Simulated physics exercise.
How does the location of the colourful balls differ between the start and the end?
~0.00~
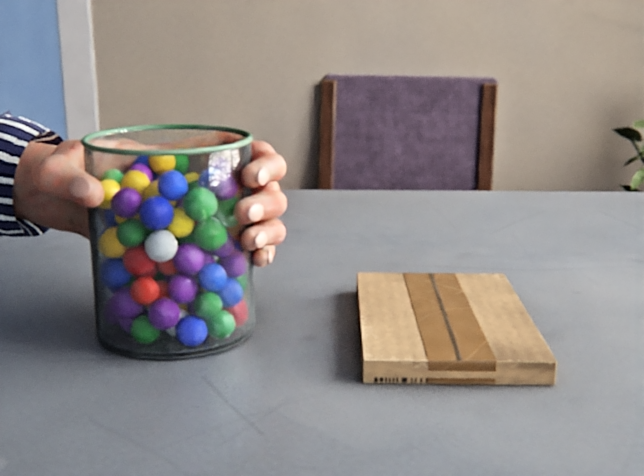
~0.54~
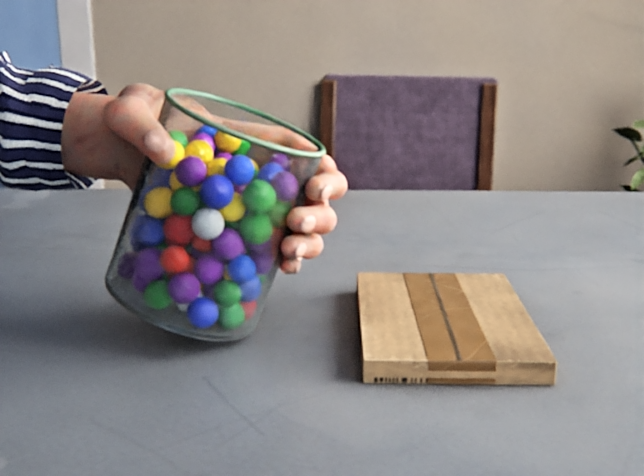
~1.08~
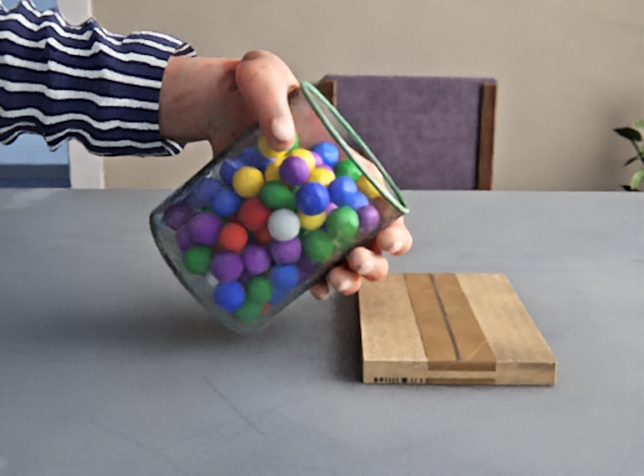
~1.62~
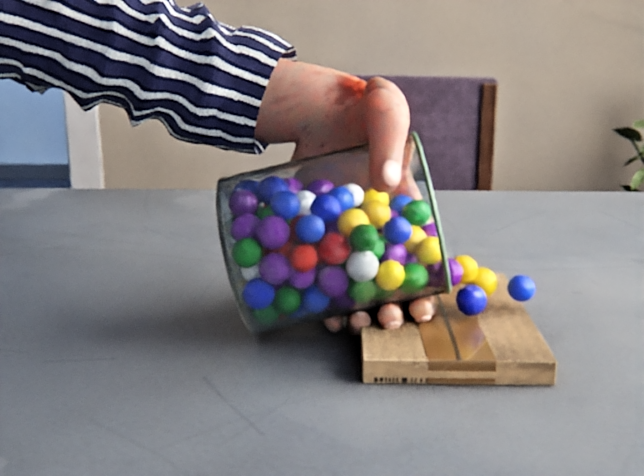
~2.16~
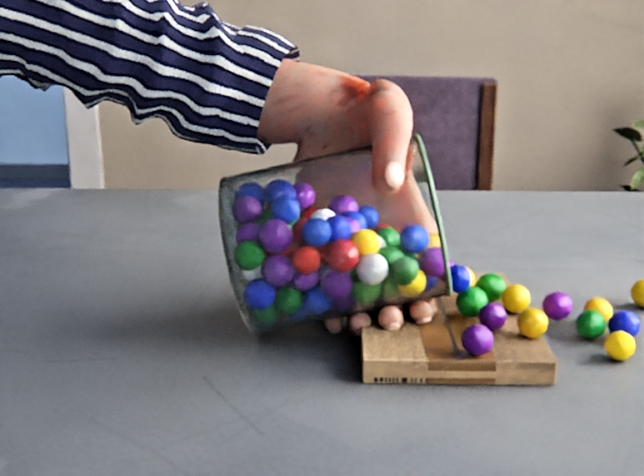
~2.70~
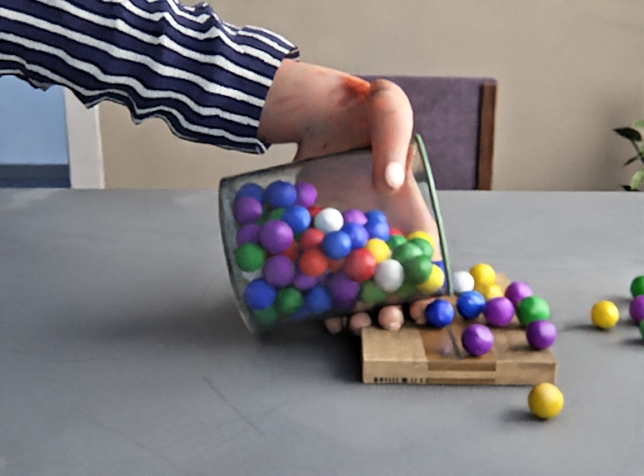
At the start the balls are all together inside the upright glass on the left. By the end they are farther right, with most still in the tipped glass and others spilled over the block and table.
